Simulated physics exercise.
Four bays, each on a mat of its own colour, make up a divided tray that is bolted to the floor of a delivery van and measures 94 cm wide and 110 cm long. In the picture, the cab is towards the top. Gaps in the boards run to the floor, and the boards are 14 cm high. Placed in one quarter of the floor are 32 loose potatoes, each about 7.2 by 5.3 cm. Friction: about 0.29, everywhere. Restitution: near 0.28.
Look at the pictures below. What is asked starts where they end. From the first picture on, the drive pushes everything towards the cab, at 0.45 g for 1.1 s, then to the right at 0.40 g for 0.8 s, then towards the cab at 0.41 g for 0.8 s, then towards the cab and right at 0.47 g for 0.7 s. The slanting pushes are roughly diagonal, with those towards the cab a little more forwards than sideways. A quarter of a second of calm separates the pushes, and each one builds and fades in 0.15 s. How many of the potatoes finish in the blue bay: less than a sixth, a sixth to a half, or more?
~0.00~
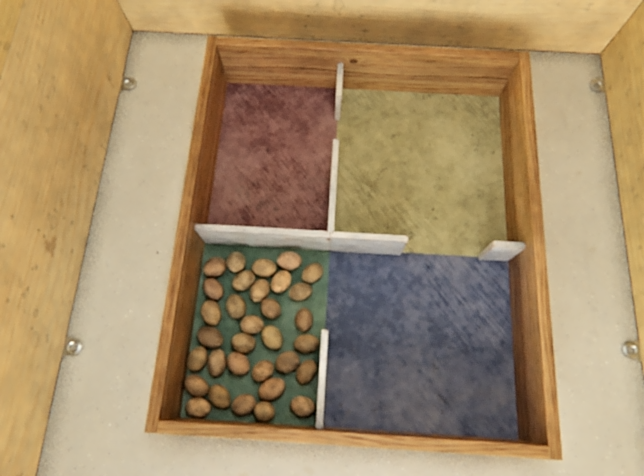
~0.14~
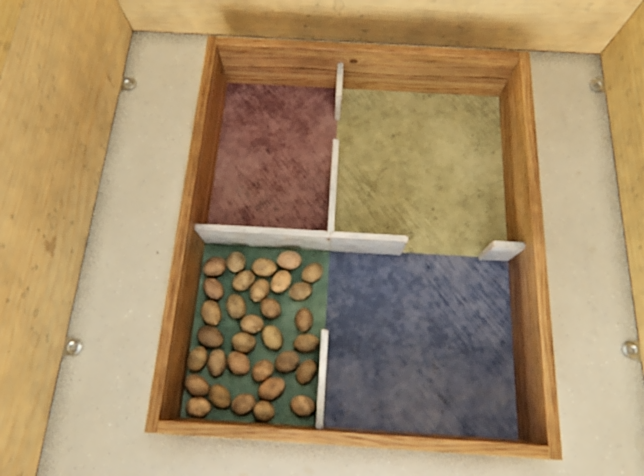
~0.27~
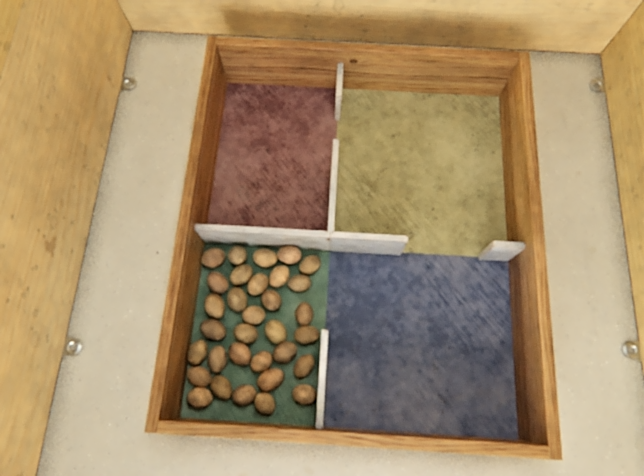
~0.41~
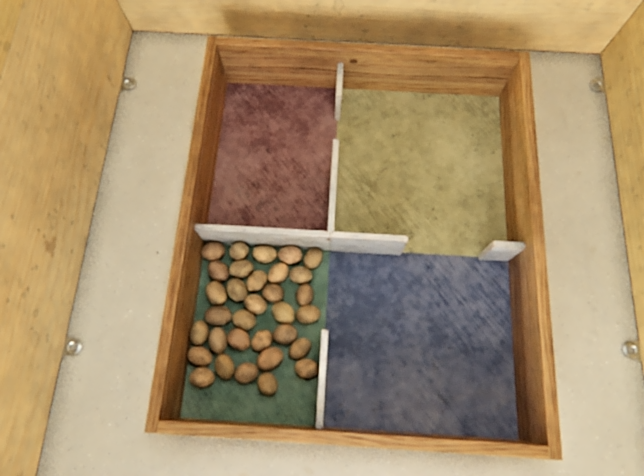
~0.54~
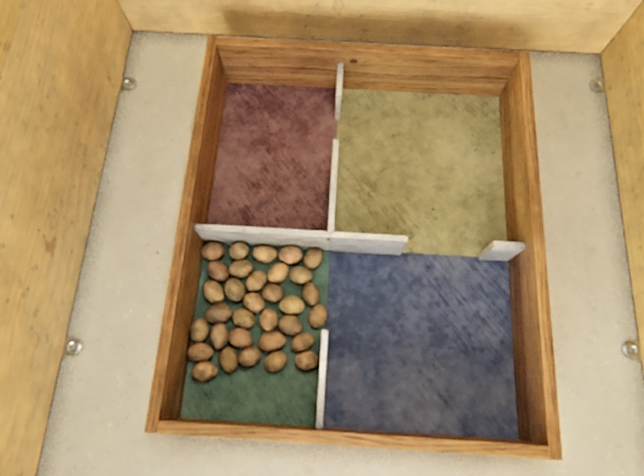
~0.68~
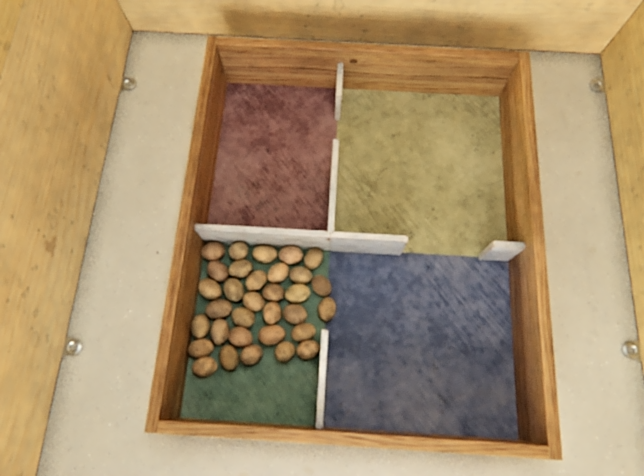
Share finishing in the blue bay: Somewhere from one sixth to half of them.
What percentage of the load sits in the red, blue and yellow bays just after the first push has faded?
At that point the split is red 0, blue 10, yellow 0 per cent.
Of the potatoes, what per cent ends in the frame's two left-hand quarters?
That works out to roughly 30 percent.
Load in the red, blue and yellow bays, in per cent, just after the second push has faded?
By then: Red 0, blue 60, yellow 10 per cent.
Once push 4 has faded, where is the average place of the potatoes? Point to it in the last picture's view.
About (396, 229).
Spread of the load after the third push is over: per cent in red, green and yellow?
Per cent by then - red: 0, green: 30, yellow: 20.
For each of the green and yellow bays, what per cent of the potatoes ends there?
Share of green: 30 in a hundred; share of yellow: 30 in a hundred.
After push 1 (1.34 s), 2 in the blue bay and 30 in the green bay.
After push 2 (2.39 s), 18 in the blue bay, 12 in the green bay and 2 in the yellow bay.
After push 3 (3.44 s), 14 in the blue bay, 11 in the green bay and 7 in the yellow bay.
After push 4 (4.39 s), 12 in the blue bay, 9 in the green bay and 11 in the yellow bay.
Final count (at 5.12 s), 12 in the blue bay, 9 in the green bay and 11 in the yellow bay. Asked share, 12 of 32, 38 per cent.
